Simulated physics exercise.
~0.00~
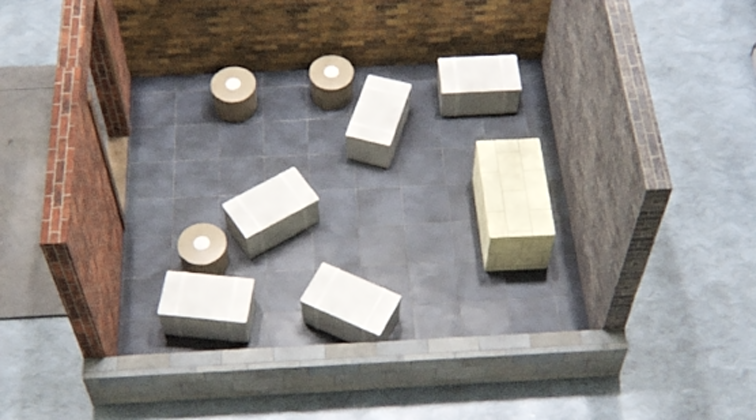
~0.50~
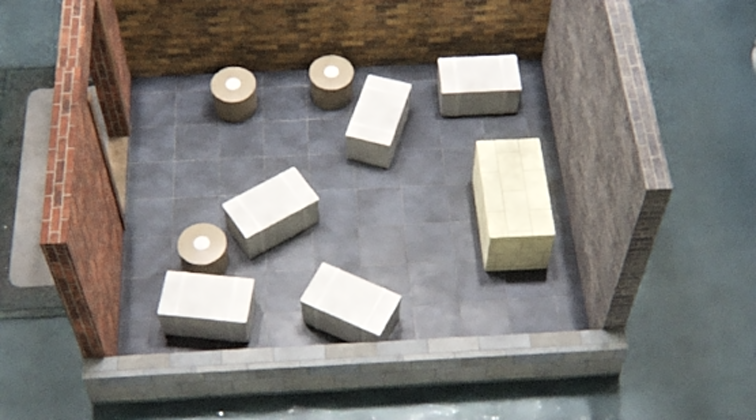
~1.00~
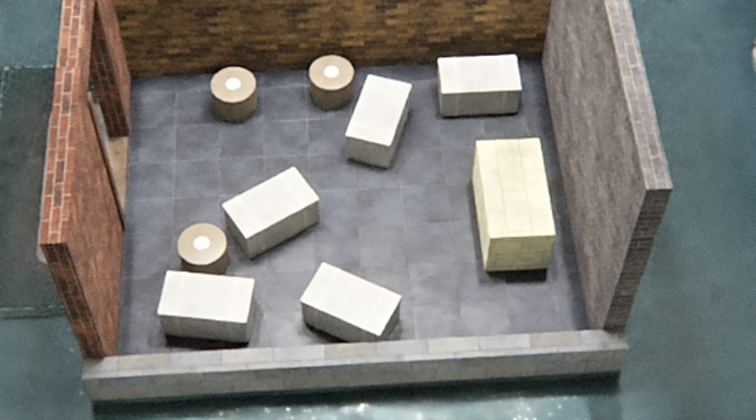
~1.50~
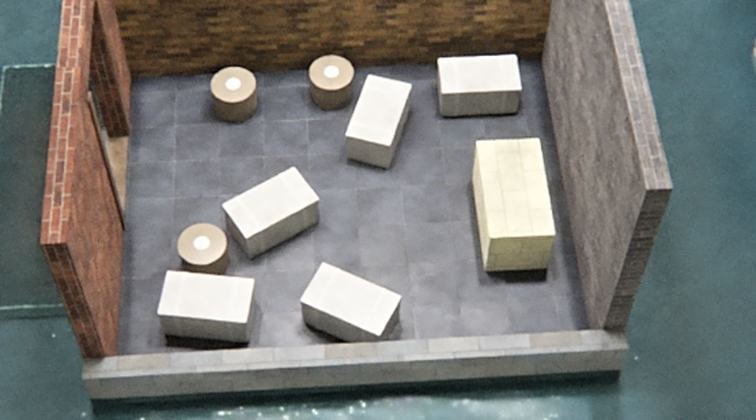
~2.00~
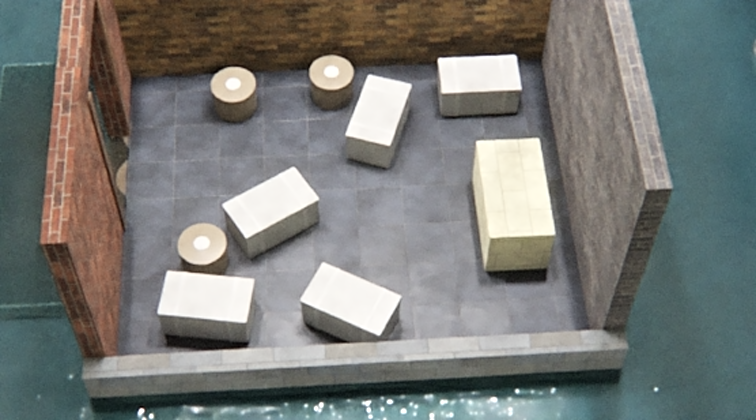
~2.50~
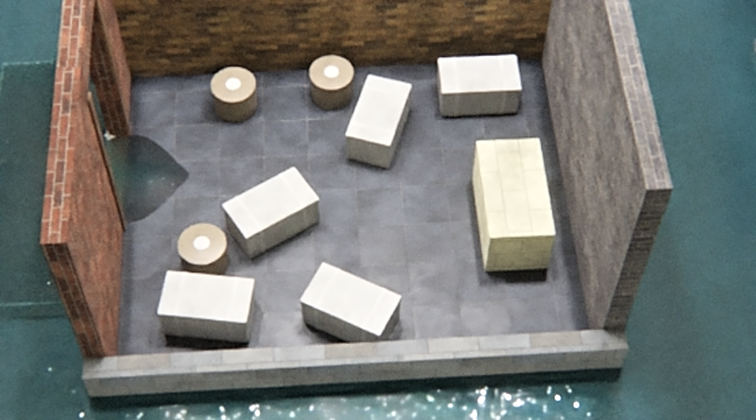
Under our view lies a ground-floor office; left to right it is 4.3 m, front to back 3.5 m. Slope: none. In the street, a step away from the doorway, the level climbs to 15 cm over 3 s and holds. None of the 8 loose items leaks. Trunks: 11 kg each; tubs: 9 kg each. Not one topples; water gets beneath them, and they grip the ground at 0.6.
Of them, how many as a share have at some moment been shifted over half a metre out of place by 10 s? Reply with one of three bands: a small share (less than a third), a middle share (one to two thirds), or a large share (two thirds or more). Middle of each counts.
A small share, less than a third.
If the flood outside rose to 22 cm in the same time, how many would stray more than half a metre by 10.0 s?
The count would be 5.
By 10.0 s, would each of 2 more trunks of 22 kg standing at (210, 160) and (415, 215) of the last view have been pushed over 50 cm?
Order as asked: Farther and not as far.
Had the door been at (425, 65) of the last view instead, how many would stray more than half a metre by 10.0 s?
Count: 3.
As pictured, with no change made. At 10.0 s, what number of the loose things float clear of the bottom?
4.
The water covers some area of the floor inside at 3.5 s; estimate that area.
Wet area: Approx. 2.5 m2.
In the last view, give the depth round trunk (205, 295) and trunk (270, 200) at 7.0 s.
Close to 1 and 3 centimetres.
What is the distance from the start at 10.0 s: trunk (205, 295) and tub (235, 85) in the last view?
Respectively 0 and 20 centimetres.
After 3.5 s 0 of 8 are over 50 cm from their spots; 0 afloat.
After 4.5 s 0 of 8 are over 50 cm from their spots; 0 afloat.
After 7.0 s 2 of 8 are over 50 cm from their spots; 0 afloat.
After 10.0 s 2 of 8 are over 50 cm from their spots, and 2 have been at some point; 4 afloat.
